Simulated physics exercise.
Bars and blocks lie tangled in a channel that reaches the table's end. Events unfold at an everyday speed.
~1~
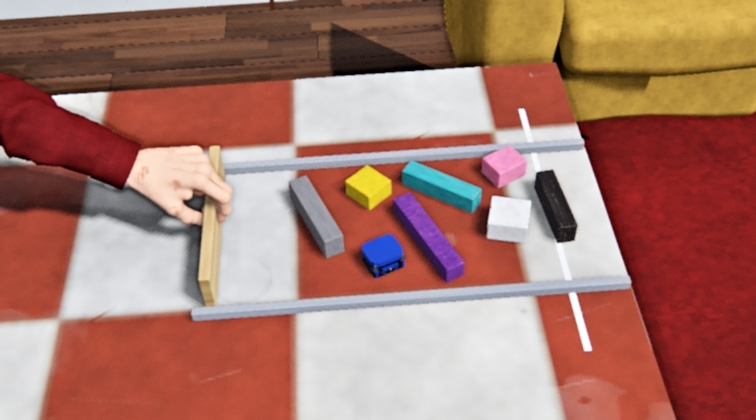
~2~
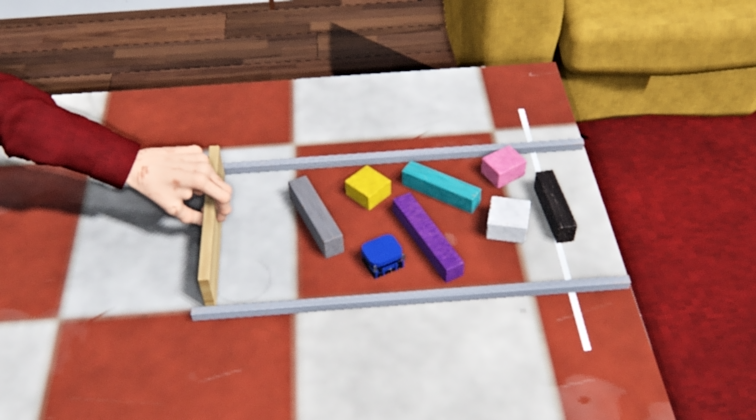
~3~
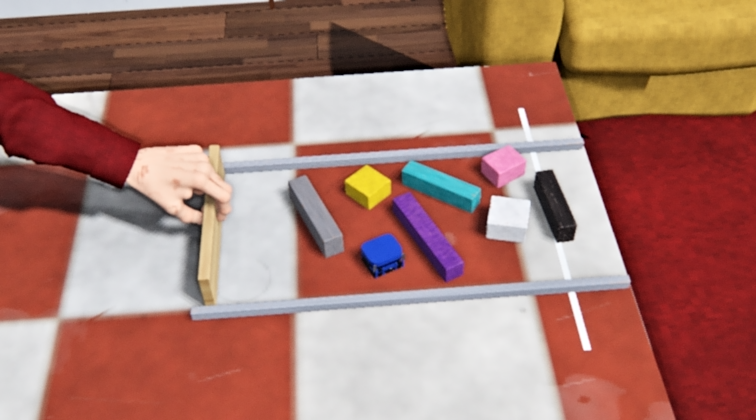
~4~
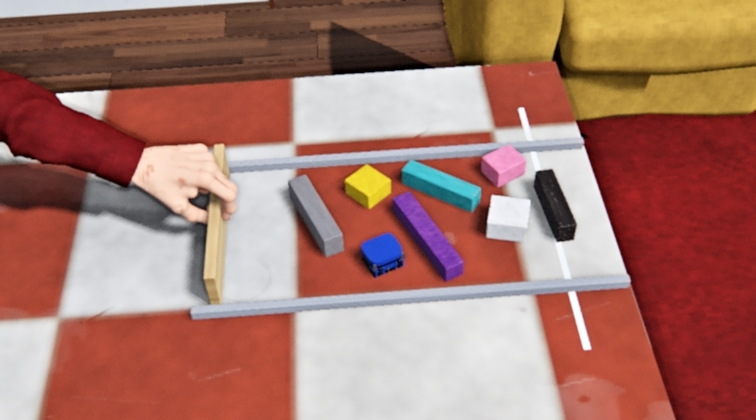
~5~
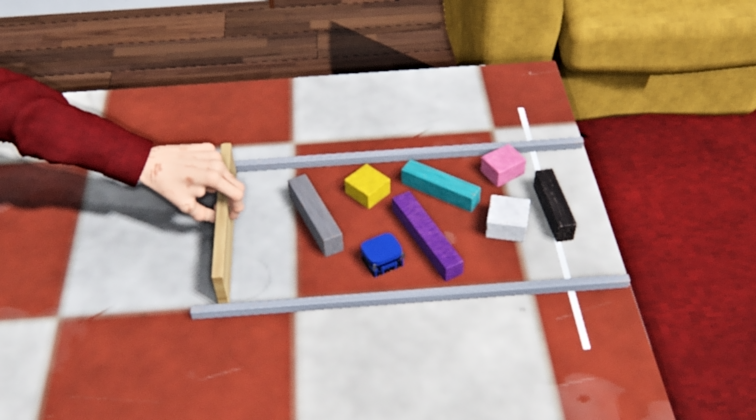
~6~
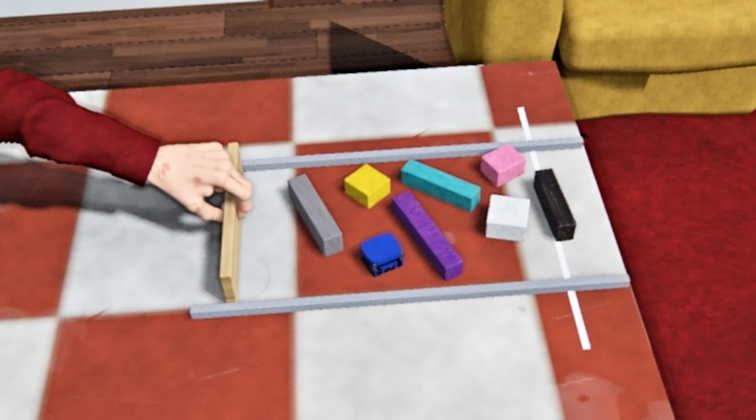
On a red and white checked tabletop, a hand in a red sleeve held a wooden board still, then slid it slightly right between two rails, while the scattered coloured bars and blocks stayed put.
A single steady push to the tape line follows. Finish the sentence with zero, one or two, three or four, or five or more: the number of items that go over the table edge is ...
The number of items that go over the table edge is three or four.
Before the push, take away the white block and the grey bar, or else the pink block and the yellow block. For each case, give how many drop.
Going first to second: 2 and 2.
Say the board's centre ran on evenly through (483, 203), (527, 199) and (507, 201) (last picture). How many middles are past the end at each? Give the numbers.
That makes 0, 2, 0.
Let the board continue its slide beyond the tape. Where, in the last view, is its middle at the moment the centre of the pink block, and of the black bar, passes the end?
When the pink block crosses, the middle is near (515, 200); when the black bar crosses, near (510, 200).
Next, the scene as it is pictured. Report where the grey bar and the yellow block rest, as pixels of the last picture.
Grey bar: About (558, 198); yellow block: About (576, 171).
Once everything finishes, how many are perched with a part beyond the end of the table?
It's 1.
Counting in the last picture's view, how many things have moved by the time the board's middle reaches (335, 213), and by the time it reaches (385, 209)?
At the first point the count is 2, at the second it's 5.
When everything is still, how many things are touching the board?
Well, it touches 2.
Soon after, none off yet; black bar at rest near (554, 205); pink block at rest near (503, 165); white block at rest near (508, 218).
Then, none off yet; black bar moved a little near (596, 200); pink block moved well along near (579, 162); white block moved well along near (573, 213).
At rest, the number that fall off is three or four; fallen, turquoise bar, white block, pink block and black bar.
